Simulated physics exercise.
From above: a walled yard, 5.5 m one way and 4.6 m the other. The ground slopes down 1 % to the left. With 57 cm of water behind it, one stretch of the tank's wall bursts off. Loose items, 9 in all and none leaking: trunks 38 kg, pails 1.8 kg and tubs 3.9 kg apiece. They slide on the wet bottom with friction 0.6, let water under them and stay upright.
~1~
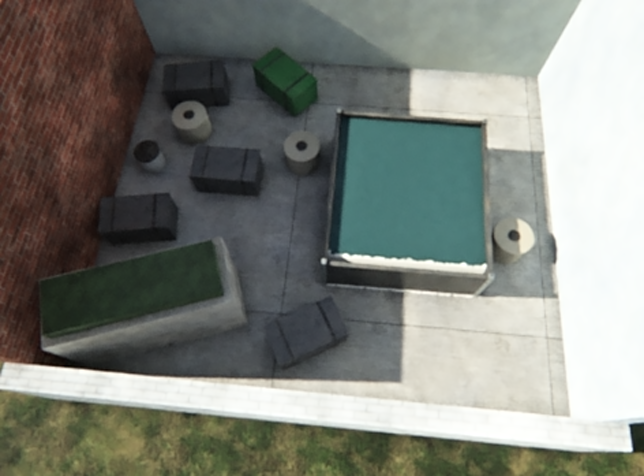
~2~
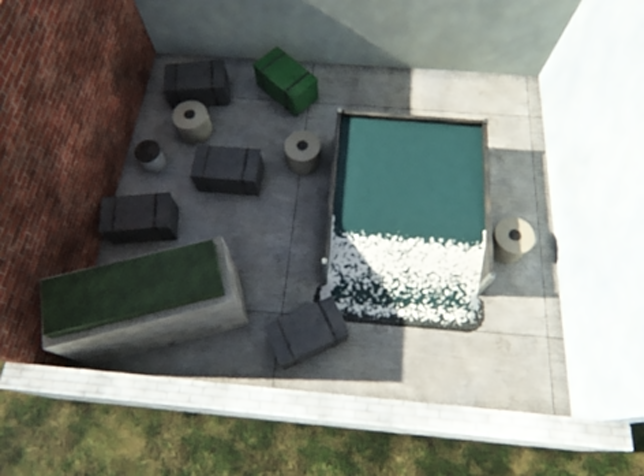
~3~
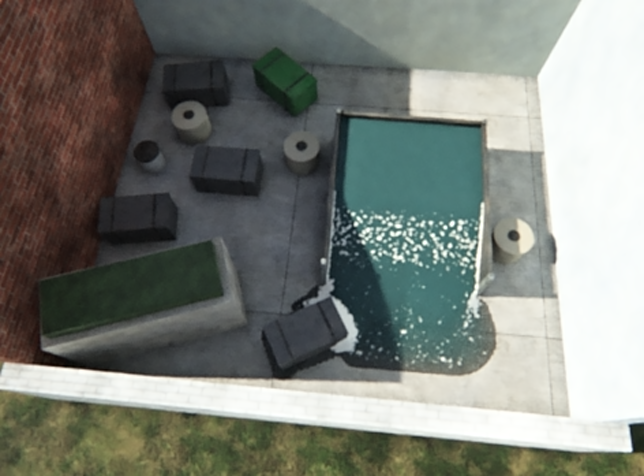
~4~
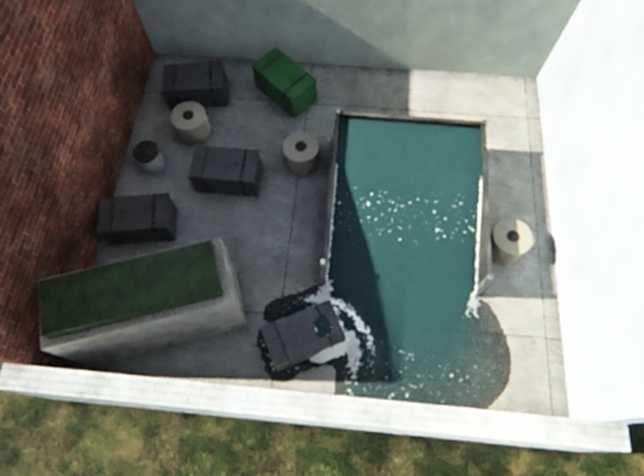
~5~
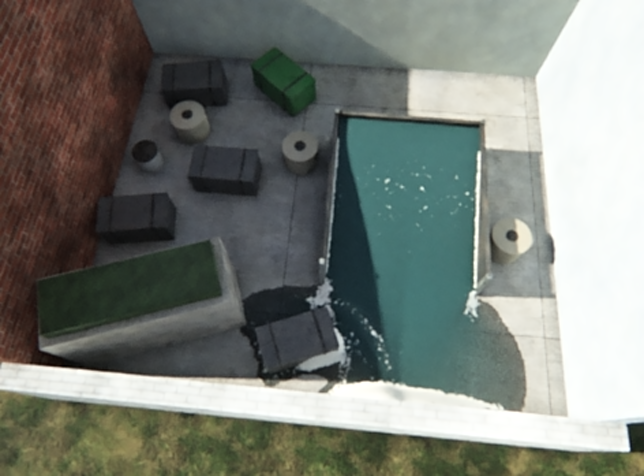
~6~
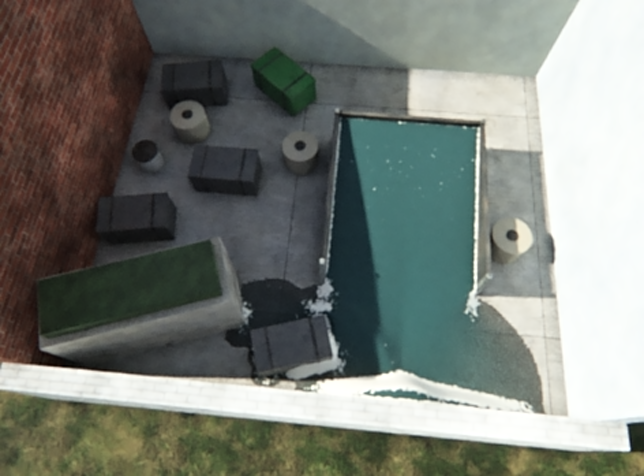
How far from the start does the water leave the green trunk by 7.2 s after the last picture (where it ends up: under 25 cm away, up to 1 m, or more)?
Green trunk is nudged along.
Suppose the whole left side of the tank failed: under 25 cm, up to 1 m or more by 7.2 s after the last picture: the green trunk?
Then the green trunk travels far.
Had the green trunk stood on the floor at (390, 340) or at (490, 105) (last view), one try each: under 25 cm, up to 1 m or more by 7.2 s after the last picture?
In turn: It gets carried off; it gets carried off.
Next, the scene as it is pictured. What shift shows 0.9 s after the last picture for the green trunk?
Roughly 0 cm by then.
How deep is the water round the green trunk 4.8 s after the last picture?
About 10 cm.
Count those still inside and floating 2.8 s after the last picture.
At that moment 2.
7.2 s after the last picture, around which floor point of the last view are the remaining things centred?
At about (205, 160).
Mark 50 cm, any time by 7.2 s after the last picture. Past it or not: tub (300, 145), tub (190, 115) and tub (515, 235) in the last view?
In turn: Past it, over, past it.
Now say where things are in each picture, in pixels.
In the first frame, the green trunk at (285, 72) rests on the ground; water covers 3.2 m2; 0 of 9 have shifted.
In the second frame, the green trunk at (285, 72) rests on the ground; 4.0 m2 under water; 0 of 9 have shifted.
In the third frame, the green trunk at (284, 72), on the bottom; water covers 5.0 m2; 0 of 9 have shifted.
In the fourth frame, the green trunk at (284, 73) rests on the ground; water covers 6.0 m2; 0 of 9 have shifted.
In the fifth frame, the green trunk at (283, 72), on the bottom; water covers 6.4 m2; 1 of 9 have shifted.
In the sixth frame, the green trunk at (283, 72) rests on the ground; 6.8 m2 under water; 1 of 9 have shifted.
Then, 0.9 s after the last picture the green trunk is near (283, 72), 0.0 m from its start, aground; 0 afloat.
Then, 2.8 s after the last picture the green trunk is near (283, 72), 0.0 m from its start, aground; 2 afloat.
Then, 4.8 s after the last picture the green trunk is near (273, 71), 0.1 m from its start, aground; 2 afloat.
Then, 7.2 s after the last picture the green trunk is near (253, 69), 0.4 m from its start, aground; 5 afloat.
